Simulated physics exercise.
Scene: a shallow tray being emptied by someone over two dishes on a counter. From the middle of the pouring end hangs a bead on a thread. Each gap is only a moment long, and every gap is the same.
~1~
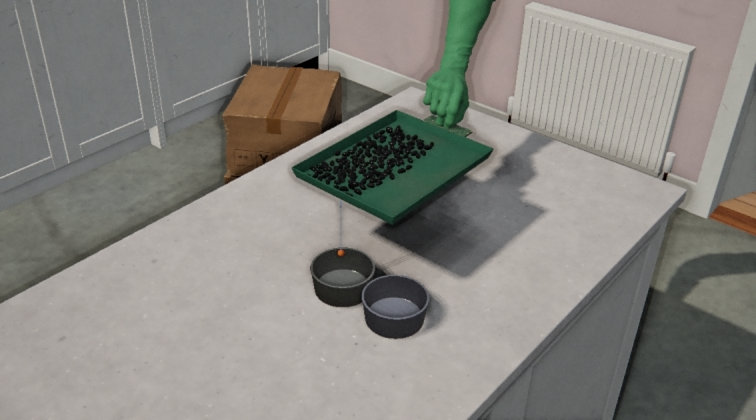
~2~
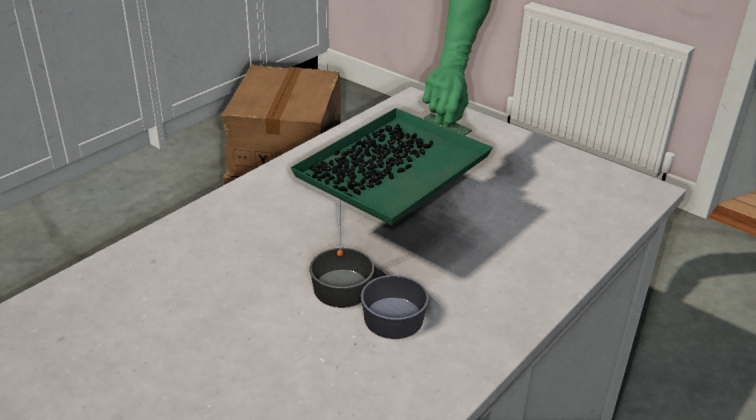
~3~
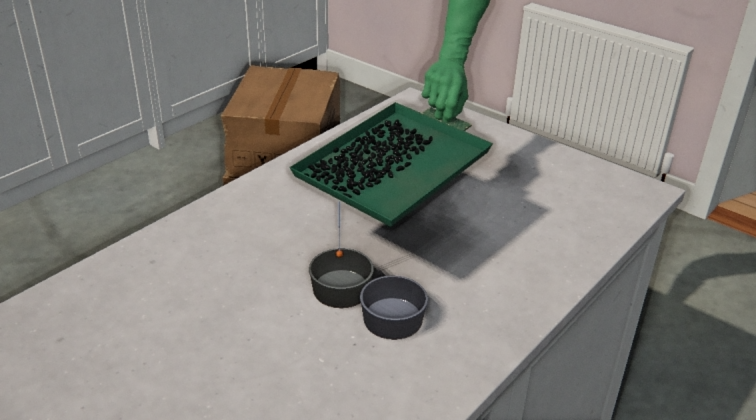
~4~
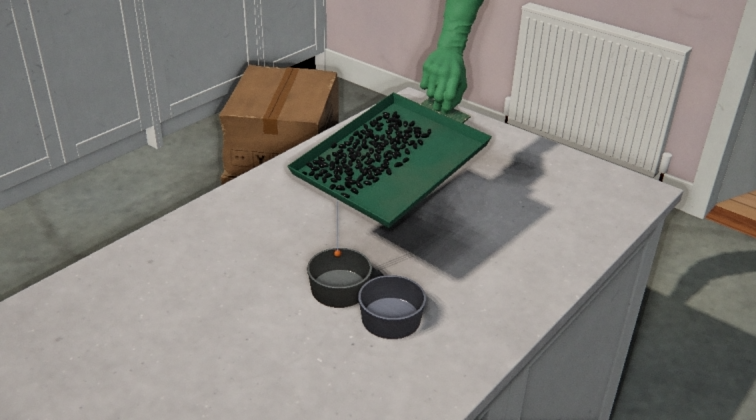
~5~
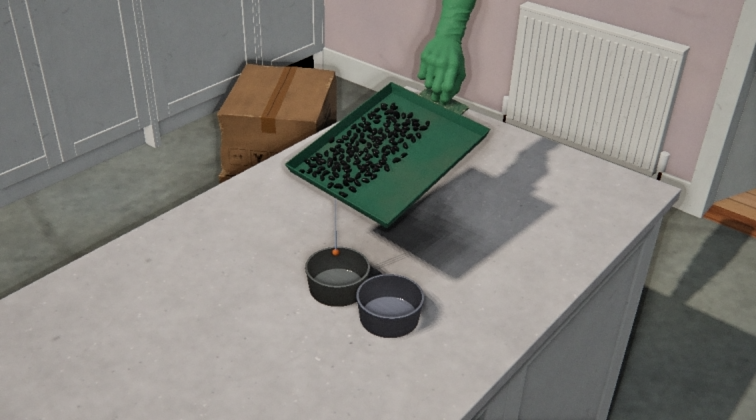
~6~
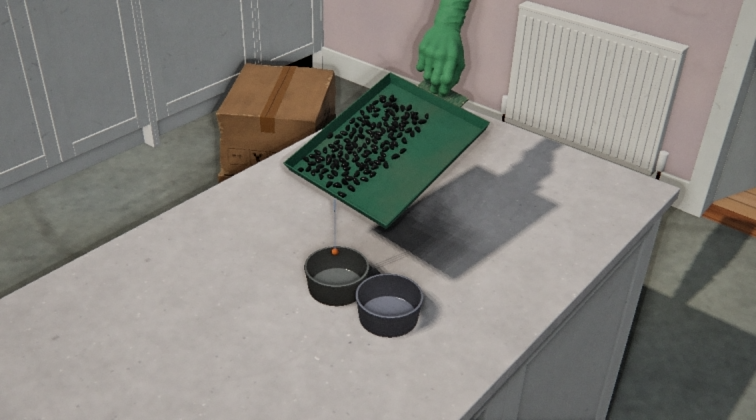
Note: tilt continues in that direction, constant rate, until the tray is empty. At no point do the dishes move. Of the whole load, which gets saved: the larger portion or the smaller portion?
The larger portion.
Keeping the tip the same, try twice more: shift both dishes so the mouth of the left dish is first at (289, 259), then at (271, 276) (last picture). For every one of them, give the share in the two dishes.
Close to 50 in a hundred first, close to 10 in a hundred second.
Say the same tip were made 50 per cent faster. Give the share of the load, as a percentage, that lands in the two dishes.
Close to 80 in a hundred.
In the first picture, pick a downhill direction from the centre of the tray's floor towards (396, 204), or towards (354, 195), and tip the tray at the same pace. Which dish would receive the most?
It would be the right-side one to begin with, and after that the left-side one.
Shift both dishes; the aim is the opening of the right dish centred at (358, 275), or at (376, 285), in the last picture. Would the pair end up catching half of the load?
Beyond half, then beyond half.
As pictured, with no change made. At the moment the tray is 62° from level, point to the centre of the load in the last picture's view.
The middle of the pieces shows up near (363, 195).
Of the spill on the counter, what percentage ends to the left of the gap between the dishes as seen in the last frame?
I'd guess close to 90 %.
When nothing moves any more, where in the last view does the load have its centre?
About (375, 311).
Just after the last frame, tray tipped steeply; almost all on the tray; about a tenth in the air.
A moment on, tray tipped past a quarter turn; roughly a quarter on the tray; roughly a third in the right dish; about a tenth in the left dish; just a few outside both; roughly a third in the air.
Further on, tray tipped past a quarter turn; roughly two thirds in the right dish; roughly a quarter in the left dish; roughly a quarter outside both.
When it is over, tray tipped past a quarter turn; roughly two thirds in the right dish; roughly a quarter in the left dish; roughly a quarter outside both.
